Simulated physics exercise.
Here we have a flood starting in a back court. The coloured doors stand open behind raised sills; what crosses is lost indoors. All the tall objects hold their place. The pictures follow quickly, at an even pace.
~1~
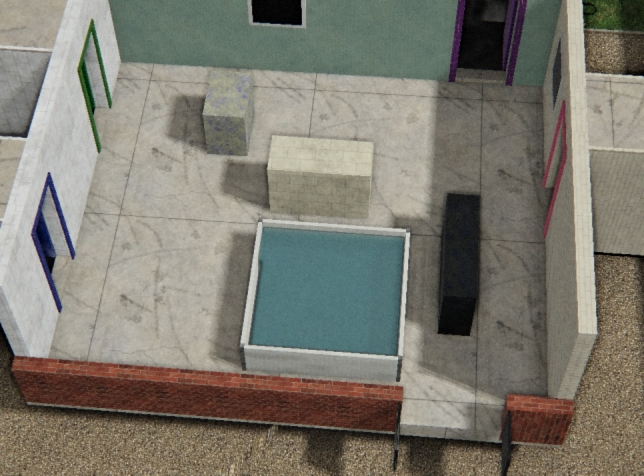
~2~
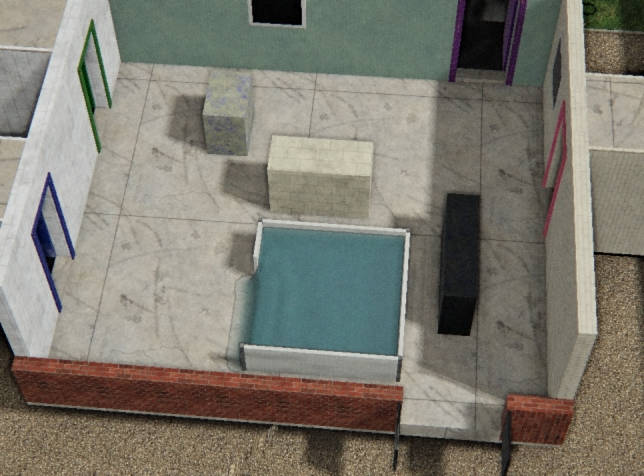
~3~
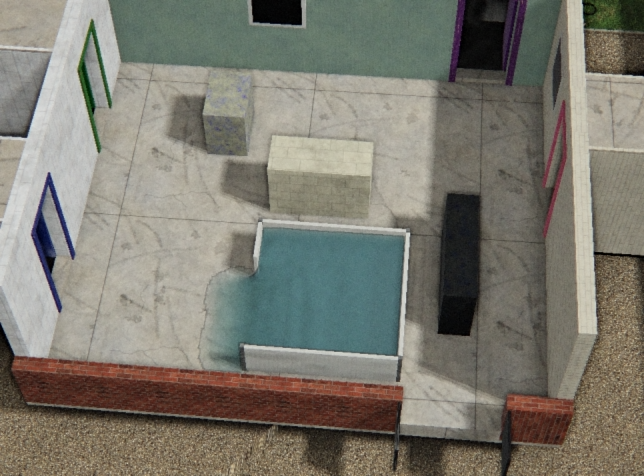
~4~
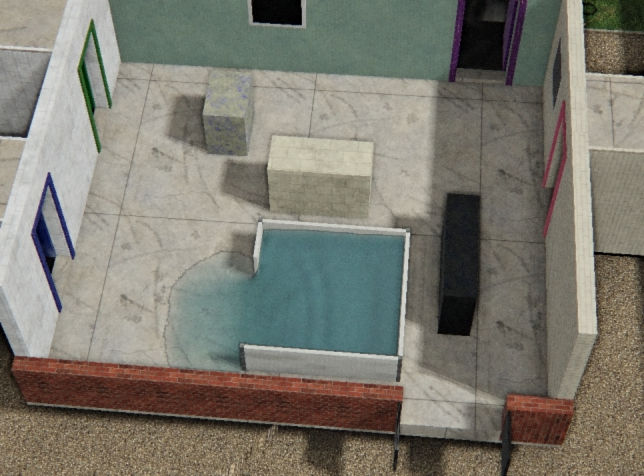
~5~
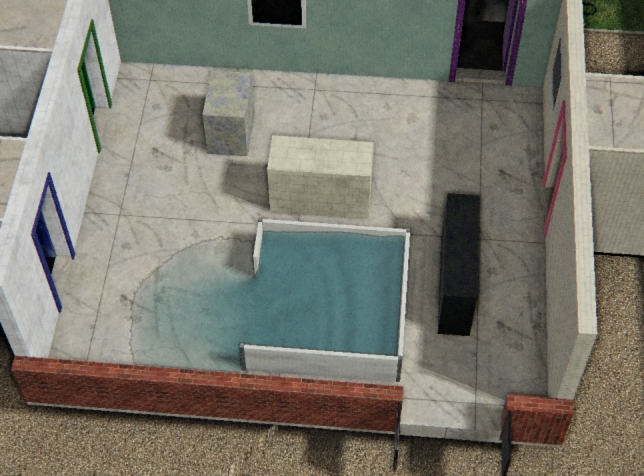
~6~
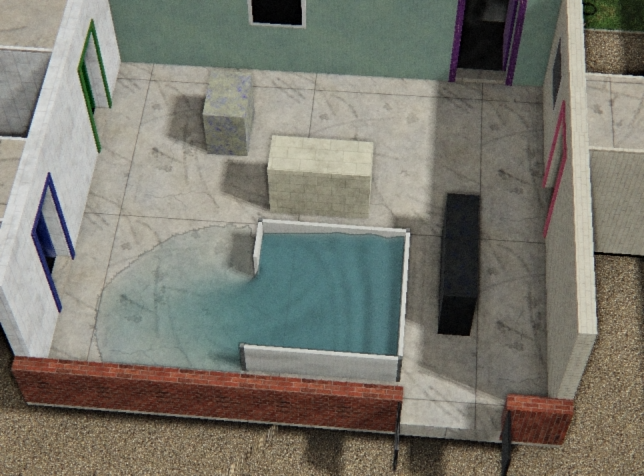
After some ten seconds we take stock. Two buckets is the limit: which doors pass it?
One by one: The blue door takes more than that; the purple door stays under that; the green door takes more than that; the pink door stays under that.
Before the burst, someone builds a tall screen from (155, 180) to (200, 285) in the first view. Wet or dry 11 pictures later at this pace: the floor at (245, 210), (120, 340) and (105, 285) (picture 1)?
As listed: Awash, covered, awash.
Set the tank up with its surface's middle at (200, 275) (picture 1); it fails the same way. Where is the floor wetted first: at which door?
That is the one in blue.
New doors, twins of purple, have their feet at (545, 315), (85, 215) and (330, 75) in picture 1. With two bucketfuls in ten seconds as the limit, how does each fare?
One after the other: Holds, lets more in, stays under.
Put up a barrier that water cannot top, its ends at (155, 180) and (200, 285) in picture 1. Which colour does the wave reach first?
The door marked blue.
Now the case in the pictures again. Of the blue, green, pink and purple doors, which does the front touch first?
The door marked blue.
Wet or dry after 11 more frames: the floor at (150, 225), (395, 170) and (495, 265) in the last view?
As listed: Wet, no water, dry.
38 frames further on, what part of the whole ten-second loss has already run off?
Near 65 in a hundred.
A moment on, water covers 20 % of the floor; the blue door over two buckets in, the purple door not reached, the green door not reached, the pink door not reached.
Next, water covers 20 % of the floor; the blue door far over two buckets in, the purple door not reached, the green door not reached, the pink door not reached.
Then, water covers 35 % of the floor; the blue door far over two buckets in, the purple door not reached, the green door wet at the sill, nothing in, the pink door not reached.
Later, water covers 60 % of the floor; the blue door far over two buckets in, the purple door not reached, the green door under two buckets in, the pink door not reached.
In the end, water covers 90 % of the floor; the blue door far over two buckets in, the purple door wet at the sill, nothing in, the green door far over two buckets in, the pink door wet at the sill, nothing in.
